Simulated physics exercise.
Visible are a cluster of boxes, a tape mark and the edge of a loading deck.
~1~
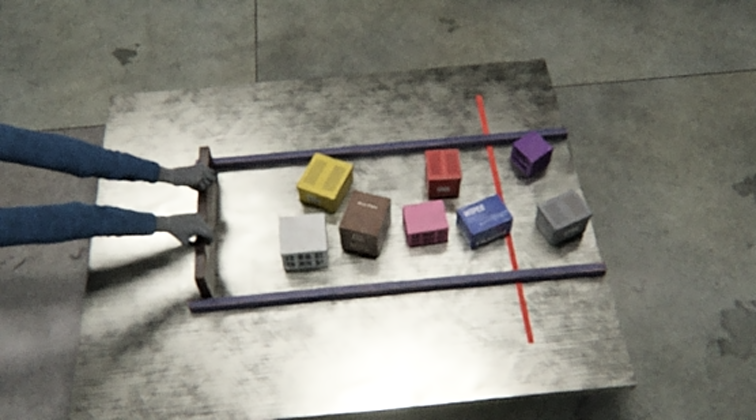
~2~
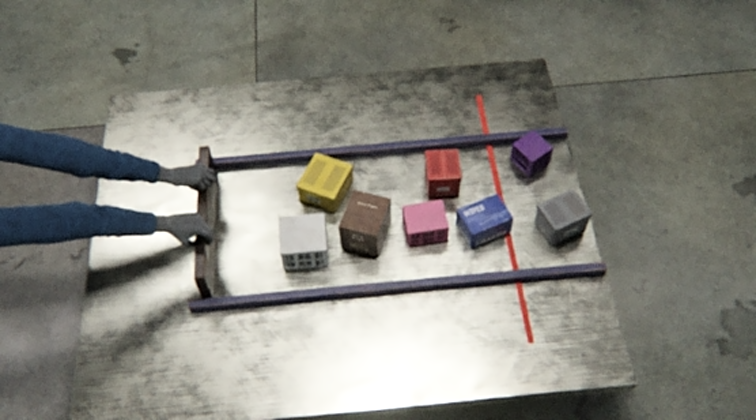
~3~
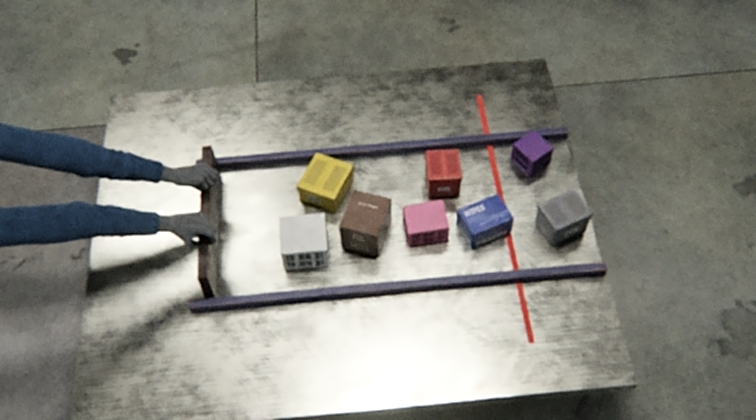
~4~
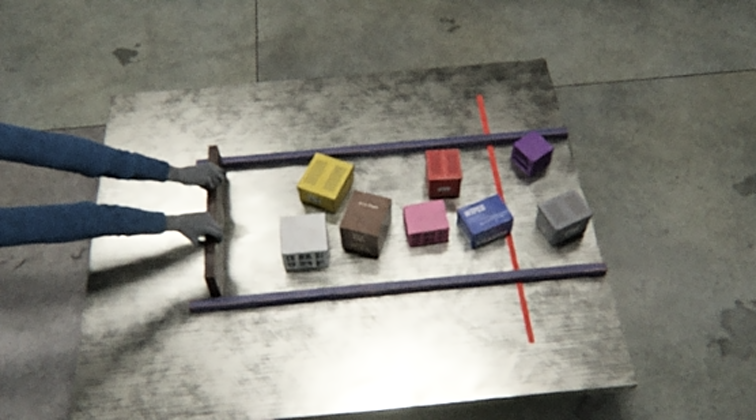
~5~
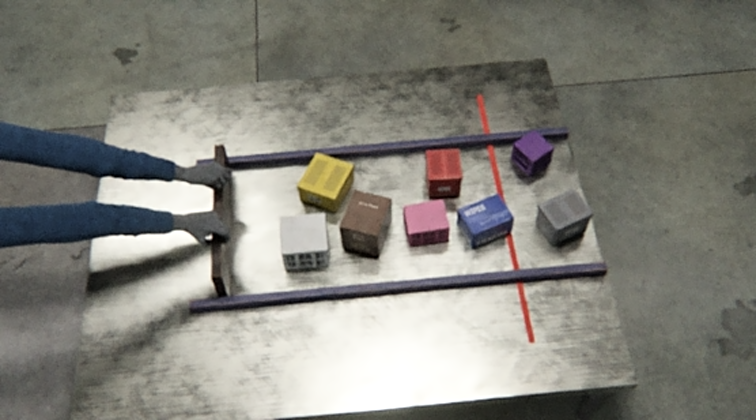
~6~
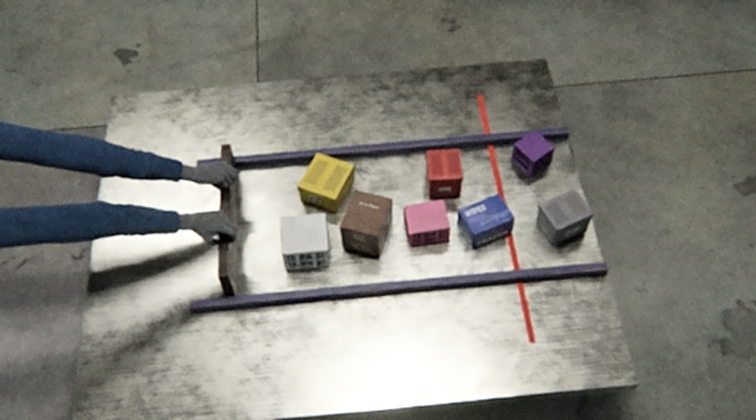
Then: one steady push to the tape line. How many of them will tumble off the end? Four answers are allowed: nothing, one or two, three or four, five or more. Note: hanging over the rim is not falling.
Three or four fall off.
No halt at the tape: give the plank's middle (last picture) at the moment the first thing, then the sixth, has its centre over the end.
(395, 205), later (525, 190).
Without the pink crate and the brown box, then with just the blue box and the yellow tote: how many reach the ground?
Count: 2 (first case); 2 (second).
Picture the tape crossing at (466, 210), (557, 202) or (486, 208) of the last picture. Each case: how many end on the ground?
Taken one after another, the numbers are 2, 6 and 2.
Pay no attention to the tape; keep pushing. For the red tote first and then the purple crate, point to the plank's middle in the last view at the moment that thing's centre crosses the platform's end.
Points: About (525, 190) and about (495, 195).
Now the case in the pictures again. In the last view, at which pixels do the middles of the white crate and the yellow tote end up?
You'll find the white crate at roughly (532, 221) and the yellow tote at roughly (516, 159).
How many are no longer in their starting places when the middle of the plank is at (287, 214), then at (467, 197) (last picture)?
The number moved is 1 and then 8.
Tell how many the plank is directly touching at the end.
The number is 2.
A little later, none off yet; grey tote at rest near (564, 218); purple crate at rest near (533, 153); blue box at rest near (486, 221).
Next, none off yet; grey tote tilted well over near (612, 218); purple crate at rest near (533, 153); blue box shifted well along near (563, 216).
When it is over, the number that fall off is three or four; down, pink crate, blue box, purple crate and grey tote.
